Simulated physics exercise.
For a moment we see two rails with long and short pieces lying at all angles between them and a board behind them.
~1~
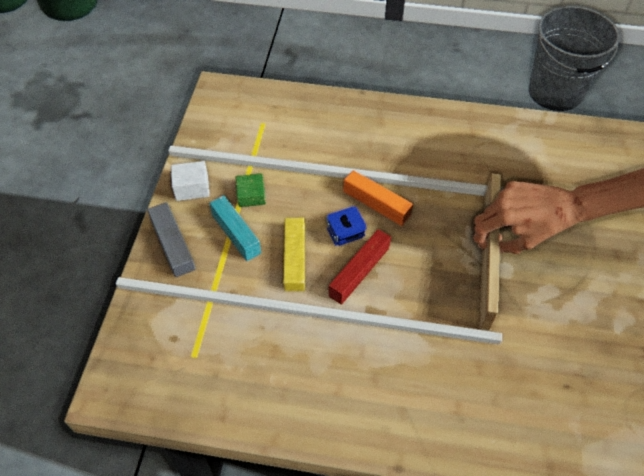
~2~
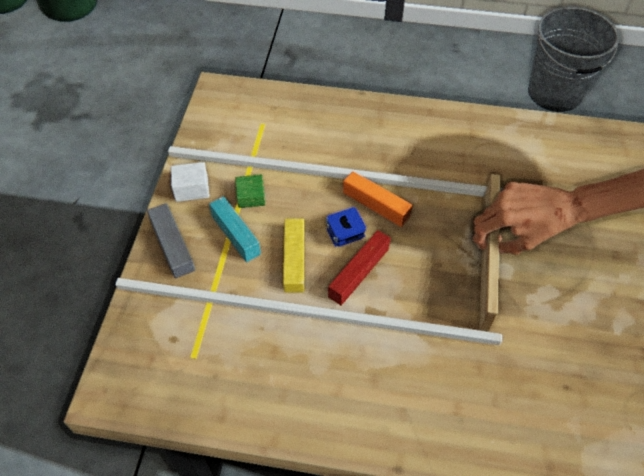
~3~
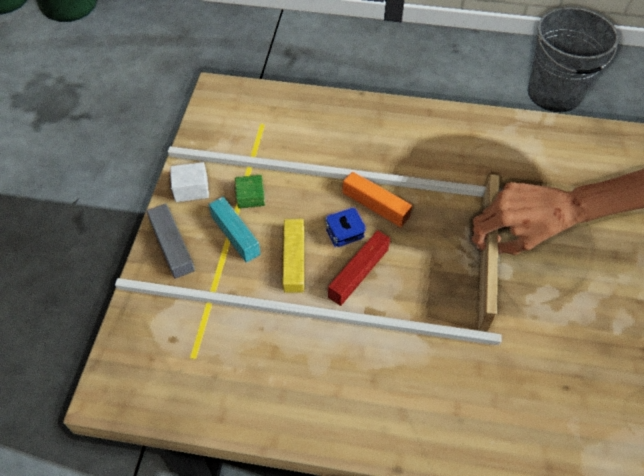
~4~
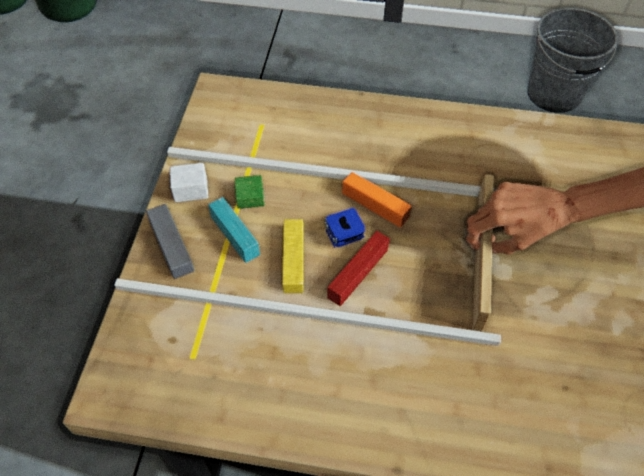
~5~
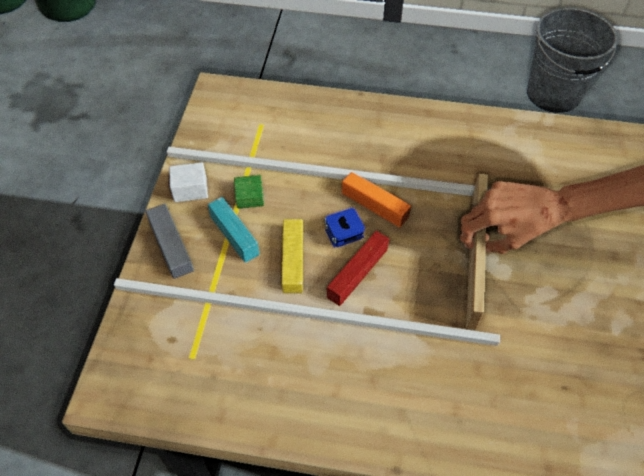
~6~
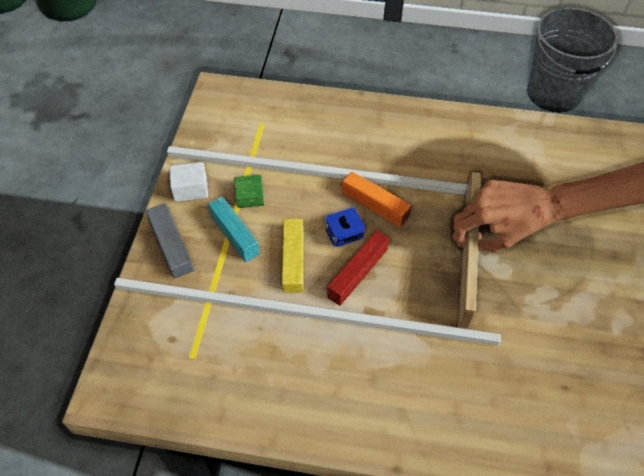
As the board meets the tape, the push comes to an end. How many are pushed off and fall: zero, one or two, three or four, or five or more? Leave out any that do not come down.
The number gone is nought.
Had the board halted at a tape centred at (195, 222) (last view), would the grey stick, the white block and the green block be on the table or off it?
Lab note - grey stick toppled, white block toppled, green block not toppled.
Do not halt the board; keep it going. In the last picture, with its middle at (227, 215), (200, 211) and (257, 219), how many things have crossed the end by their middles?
Middles past end - pos 1: 0, pos 2: 2, pos 3: 0.
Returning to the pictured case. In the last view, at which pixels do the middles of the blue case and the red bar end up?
Final positions: Near (213, 203); near (214, 251).
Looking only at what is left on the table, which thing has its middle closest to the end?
Looking at the middles, it's the white block.
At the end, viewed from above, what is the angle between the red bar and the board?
Some 0 degrees.
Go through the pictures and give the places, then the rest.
The first frame shows grey stick (171, 239); white block (190, 181); turquoise bar (235, 228); board (490, 249); tape (233, 226).
The second frame shows white block (190, 182); green block (250, 191).
The third frame shows turquoise bar (234, 229); red bar (359, 268).
The fourth frame shows grey stick (170, 241); blue case (345, 229).
The fifth frame shows white block (189, 183); orange stick (376, 199).
The sixth frame shows grey stick (170, 240); white block (189, 182); turquoise bar (234, 229); board (470, 248); tape (231, 227).
A little later, none off yet; grey stick at rest near (170, 240); white block at rest near (189, 182); turquoise bar at rest near (234, 229).
Next, none off yet; grey stick at rest near (170, 240); white block at rest near (189, 182); turquoise bar moving near (225, 230).
When it is over, the number that fall off is zero.
